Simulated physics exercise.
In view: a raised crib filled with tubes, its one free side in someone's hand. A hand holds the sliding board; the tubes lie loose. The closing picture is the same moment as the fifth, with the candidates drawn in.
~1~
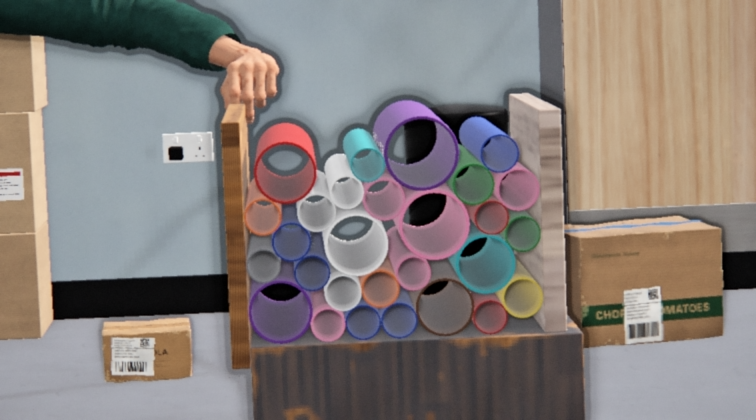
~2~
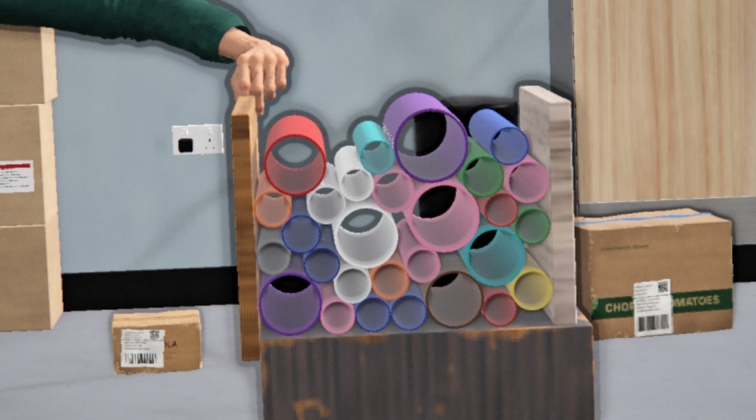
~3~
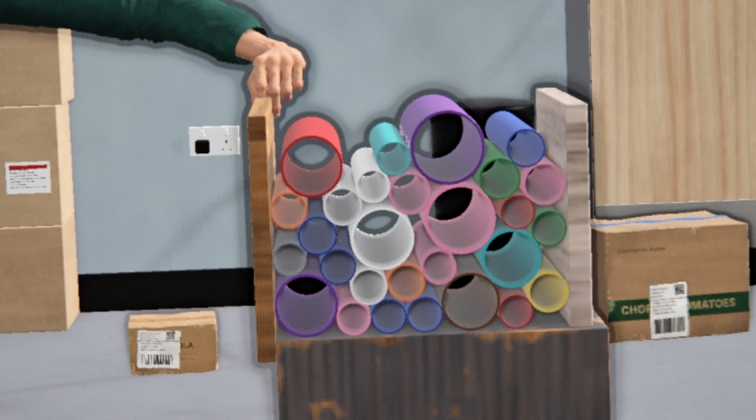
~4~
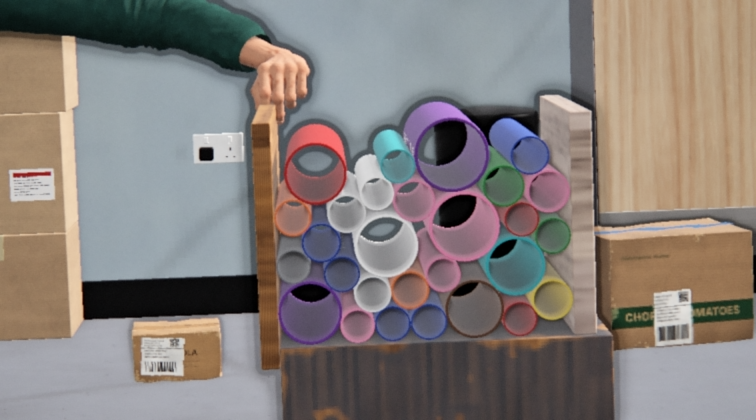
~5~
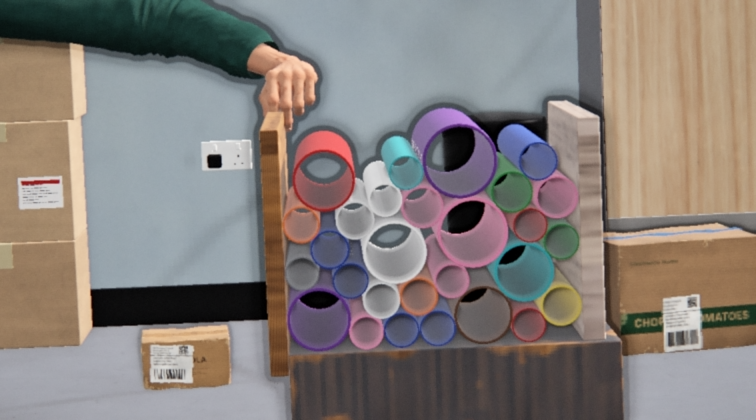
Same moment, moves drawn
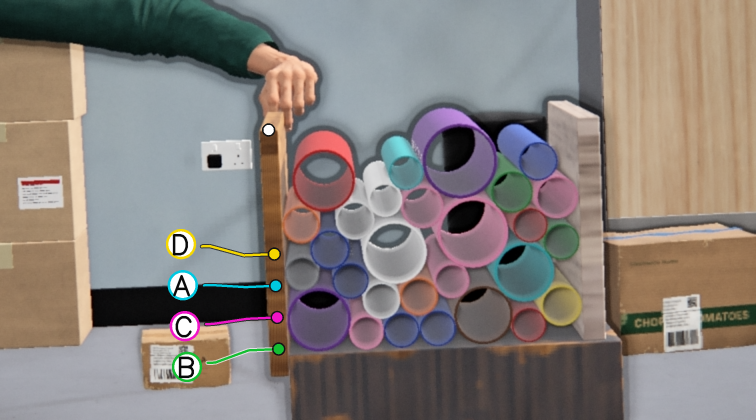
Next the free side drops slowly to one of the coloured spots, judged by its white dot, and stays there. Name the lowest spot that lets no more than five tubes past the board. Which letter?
Lower it to A and no more.
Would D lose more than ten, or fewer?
At D, fewer than ten.
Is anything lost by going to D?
At D: No.
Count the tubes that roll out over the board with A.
With A, two.
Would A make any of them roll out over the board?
At A: Yes.
On the copy, A at (276, 286); B at (279, 349); C at (277, 317); D at (275, 254); the white dot at (269, 130).
On A. First, top of the board (281, 199).
Then, top of the board (285, 278).
Finally, top of the board (285, 285), two out over the board.
By contrast, B more than five out over the board; C more than five out over the board; D none out over the board.
